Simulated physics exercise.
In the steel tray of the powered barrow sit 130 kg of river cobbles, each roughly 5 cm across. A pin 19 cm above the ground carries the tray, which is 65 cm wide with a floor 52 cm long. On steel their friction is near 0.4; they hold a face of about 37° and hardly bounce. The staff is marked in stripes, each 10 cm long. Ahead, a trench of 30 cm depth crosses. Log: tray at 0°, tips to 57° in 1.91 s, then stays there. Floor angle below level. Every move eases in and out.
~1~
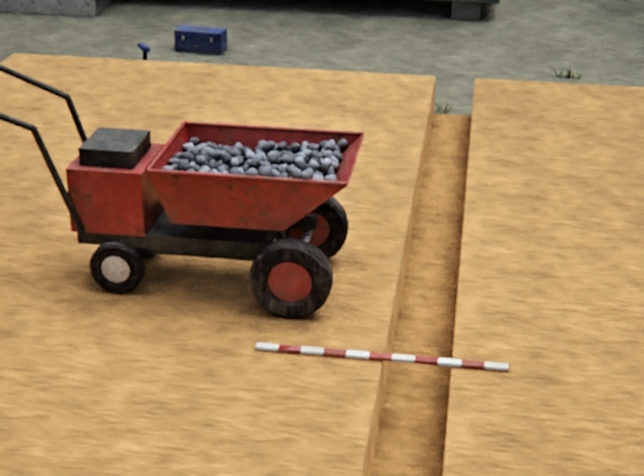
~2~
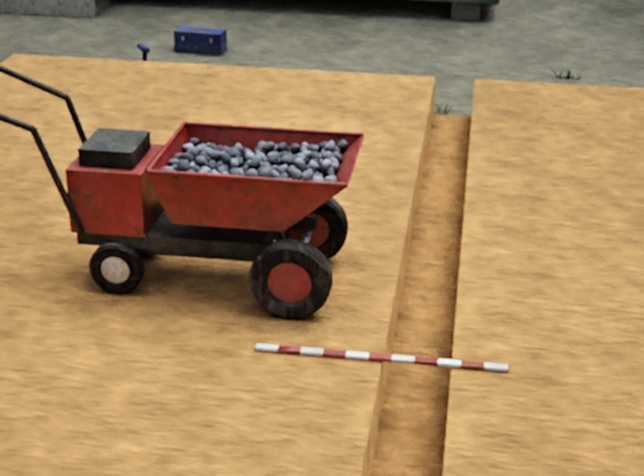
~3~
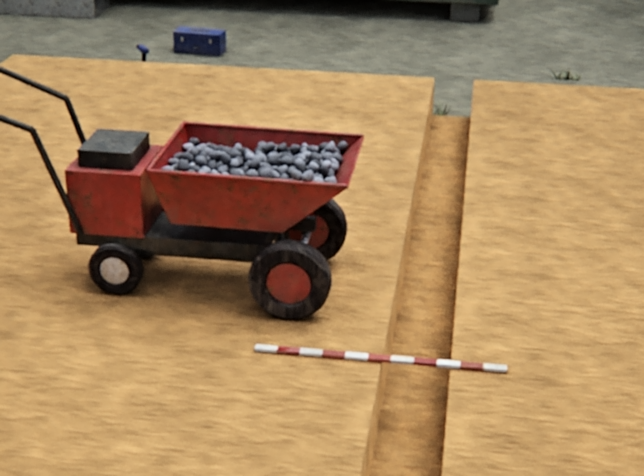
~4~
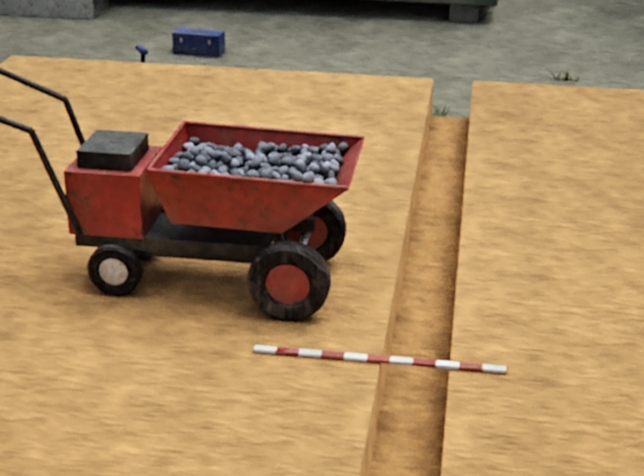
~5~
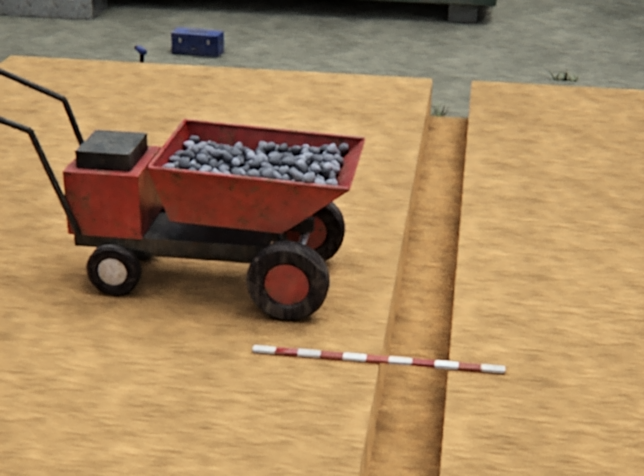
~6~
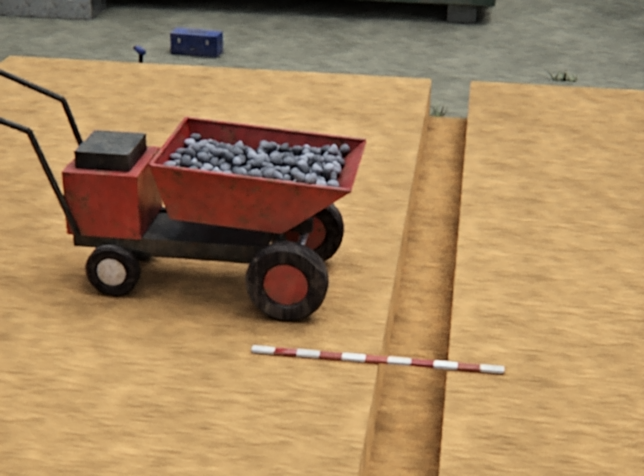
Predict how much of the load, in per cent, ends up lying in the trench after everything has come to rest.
Roughly 76 per cent of it.
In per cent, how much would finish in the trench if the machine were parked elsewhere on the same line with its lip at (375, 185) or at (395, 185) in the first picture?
It comes to about 45 and 25 in a hundred.
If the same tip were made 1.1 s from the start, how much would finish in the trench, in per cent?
Roughly 65 per cent.
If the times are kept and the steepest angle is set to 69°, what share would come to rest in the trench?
Then about 70 per cent.
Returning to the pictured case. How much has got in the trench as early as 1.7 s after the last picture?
By that point it's something like 25 in a hundred.
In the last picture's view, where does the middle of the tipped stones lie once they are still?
The resting stones are centred at roughly (433, 332).
Then, 1.1 s after the last picture the floor is at 48°, 100 % in the tray; the foremost stones are at (408, 236).
Then, 1.7 s after the last picture the floor is at 57°, 67 % in the tray, 24 % in the trench, 9 % past the trench; the foremost stones are at (490, 299).
Then, 2.1 s after the last picture the floor is at 57°, 40 % in the tray, 37 % in the trench, 23 % past the trench; the foremost stones are at (562, 313).
Then, 4.0 s after the last picture the floor is at 57°, 0 % in the tray, 76 % in the trench, 24 % past the trench; the foremost stones are at (616, 315).
